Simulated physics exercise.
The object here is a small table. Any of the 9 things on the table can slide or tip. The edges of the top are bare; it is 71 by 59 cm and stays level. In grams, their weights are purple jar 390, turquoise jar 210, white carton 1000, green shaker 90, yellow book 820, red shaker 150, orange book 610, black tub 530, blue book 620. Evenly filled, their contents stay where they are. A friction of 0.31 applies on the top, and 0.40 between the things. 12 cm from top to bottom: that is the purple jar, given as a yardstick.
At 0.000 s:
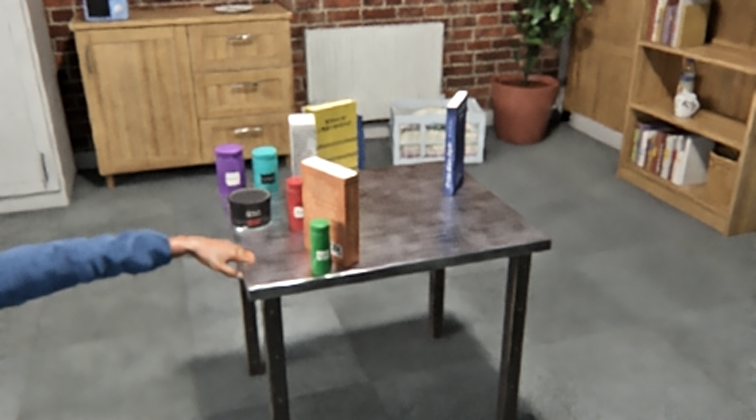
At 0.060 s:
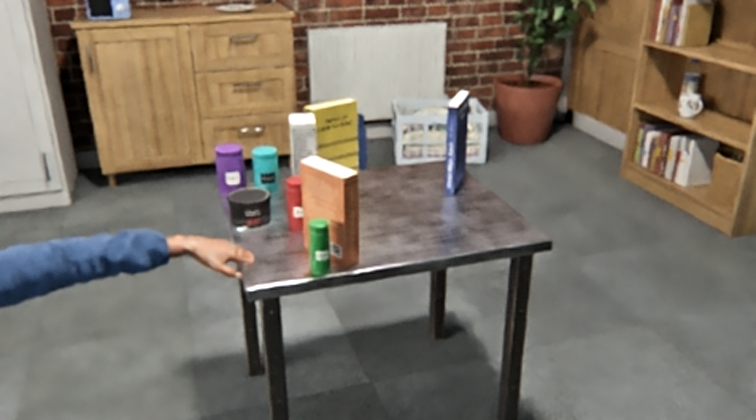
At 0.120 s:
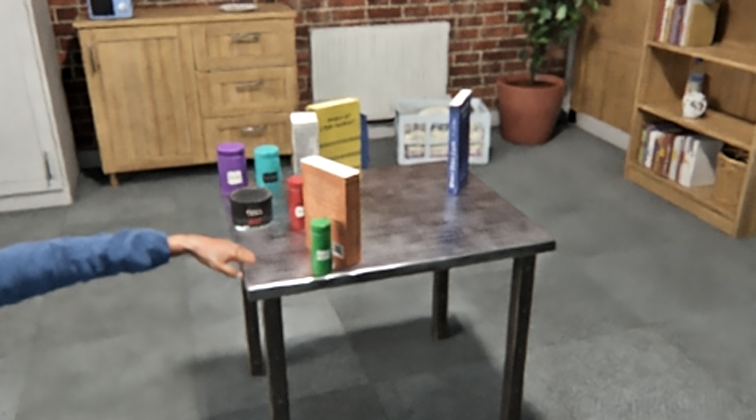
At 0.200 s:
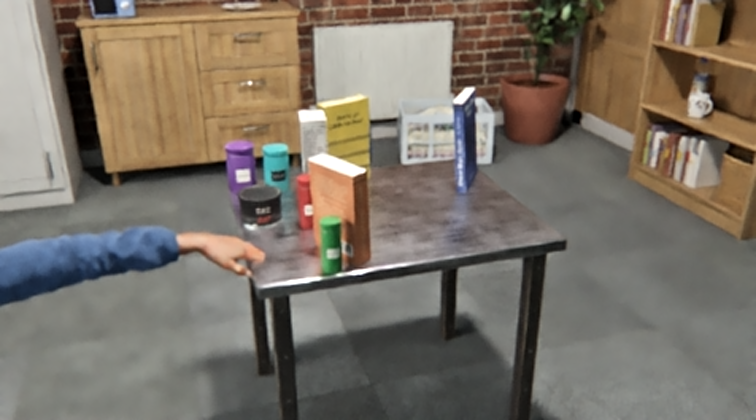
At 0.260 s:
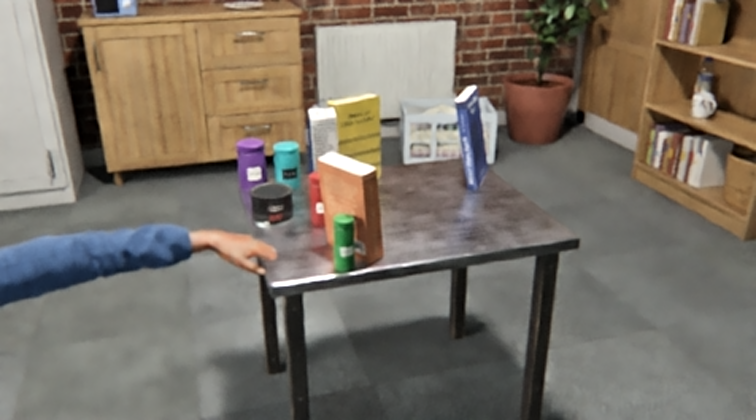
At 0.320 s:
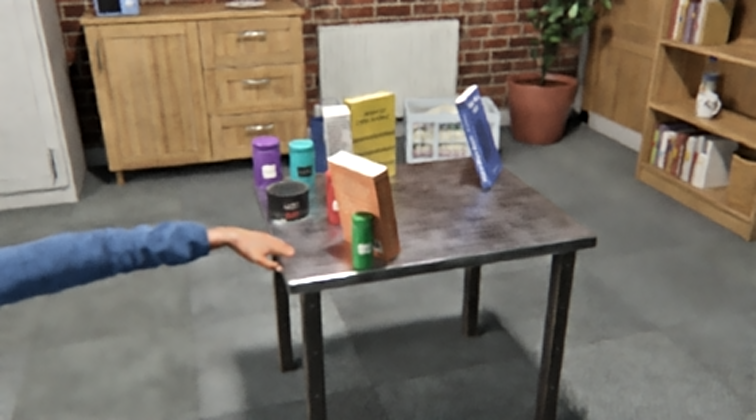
In a room with a brick wall, a blue-sleeved arm rested a hand at the corner of a small table of books and containers, then the table shifted right and the blue book leaned left.
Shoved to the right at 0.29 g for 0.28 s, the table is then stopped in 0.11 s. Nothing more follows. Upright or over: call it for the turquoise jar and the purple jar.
Turquoise jar: Upright; purple jar: Upright.
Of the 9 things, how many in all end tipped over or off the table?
Total: 3.
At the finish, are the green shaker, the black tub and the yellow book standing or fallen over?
Here's how it ends: The green shaker never goes down, the black tub never goes down, and the yellow book never goes down.
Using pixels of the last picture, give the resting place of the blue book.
My guess is roughly (487, 164).
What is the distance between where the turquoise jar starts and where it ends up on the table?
About 6 cm.
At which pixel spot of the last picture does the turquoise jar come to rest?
Somewhere around (345, 159).
Around 0.42 s, table 15 cm from its start; blue book at 50° to upright; orange book at 17° to upright; green shaker at 5° to upright.
Around 0.52 s, table 16 cm from its start; purple jar shifted 5 cm near (307, 159); turquoise jar shifted 5 cm near (342, 160); blue book on its side.
Around 0.62 s, table 16 cm from its start; turquoise jar shifted 6 cm near (345, 159); purple jar shifted 6 cm near (311, 158); blue book on its side.
Around 0.82 s, table 16 cm from its start; turquoise jar shifted 6 cm near (345, 159); purple jar shifted 6 cm near (311, 158); white carton on its side.
Finally (1.7 s), on their side or leaning hard on the table, white carton, orange book and blue book; not toppled but over 5 cm from the start, purple jar, turquoise jar, yellow book, red shaker and black tub; the last one still in place (within 5 cm). In the last view, turquoise jar near (345, 159), purple jar near (311, 158).
